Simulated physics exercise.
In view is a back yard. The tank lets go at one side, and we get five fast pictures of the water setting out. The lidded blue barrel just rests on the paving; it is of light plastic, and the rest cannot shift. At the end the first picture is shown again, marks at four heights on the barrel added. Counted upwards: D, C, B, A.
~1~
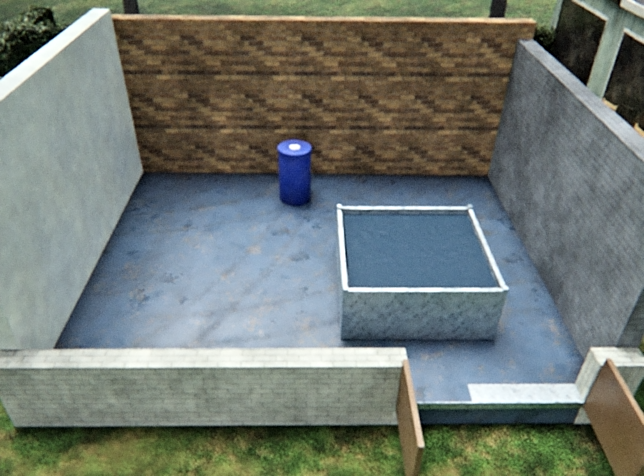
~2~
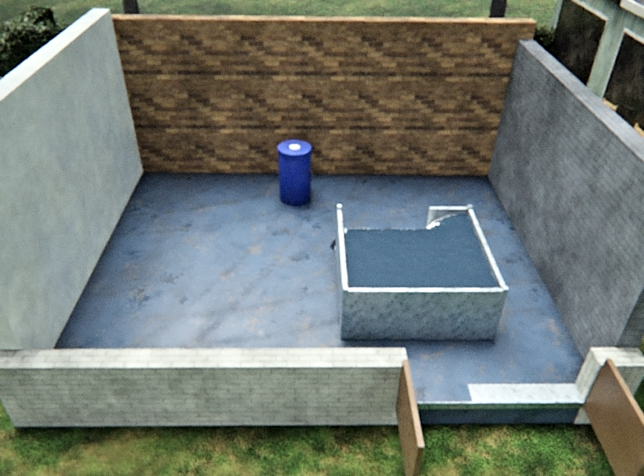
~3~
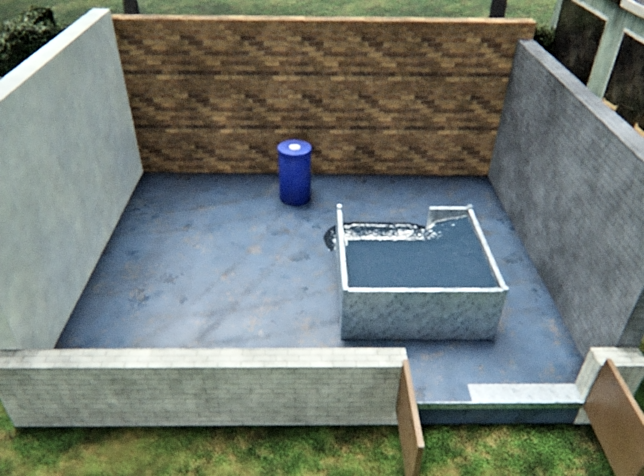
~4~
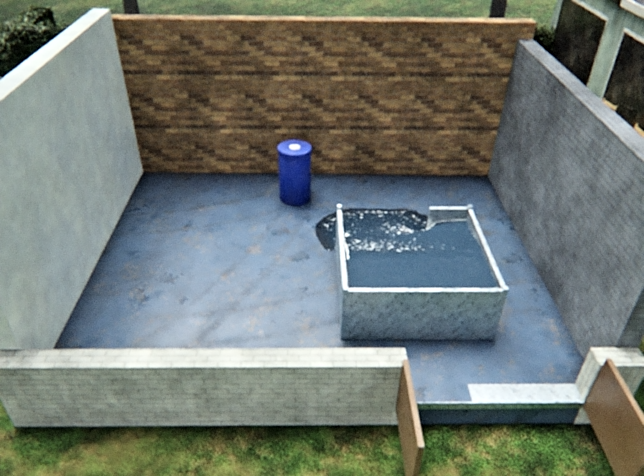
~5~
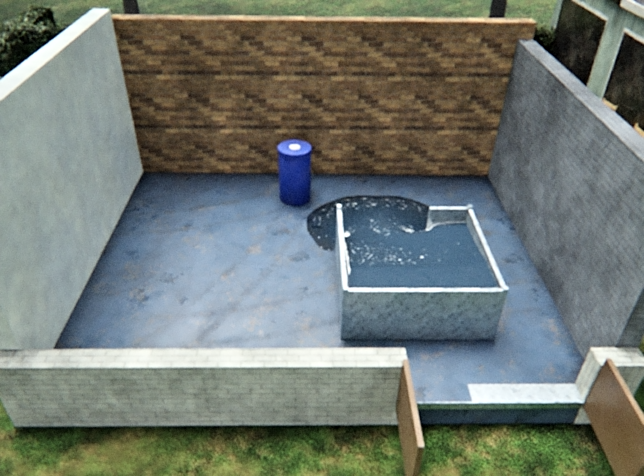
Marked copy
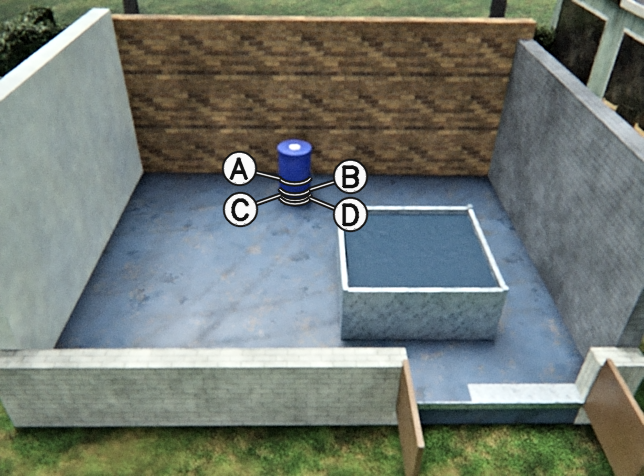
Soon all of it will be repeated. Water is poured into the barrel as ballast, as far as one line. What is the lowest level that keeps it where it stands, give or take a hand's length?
That is level A.
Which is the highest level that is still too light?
The answer is B.
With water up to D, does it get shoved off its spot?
Yes.
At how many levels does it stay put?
One.
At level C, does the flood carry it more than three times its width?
Yes, clearly.
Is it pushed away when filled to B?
Yes.
In white, A at (294, 183); B at (294, 194); C at (294, 200); D at (295, 203); from the bottom up D, C, B, A.
Choosing A, it does not move.
Choosing B, it is pushed about its own width away.
Choosing C, it is pushed about 5 times its own width away.
Choosing D, it is pushed about 6 times its own width away.
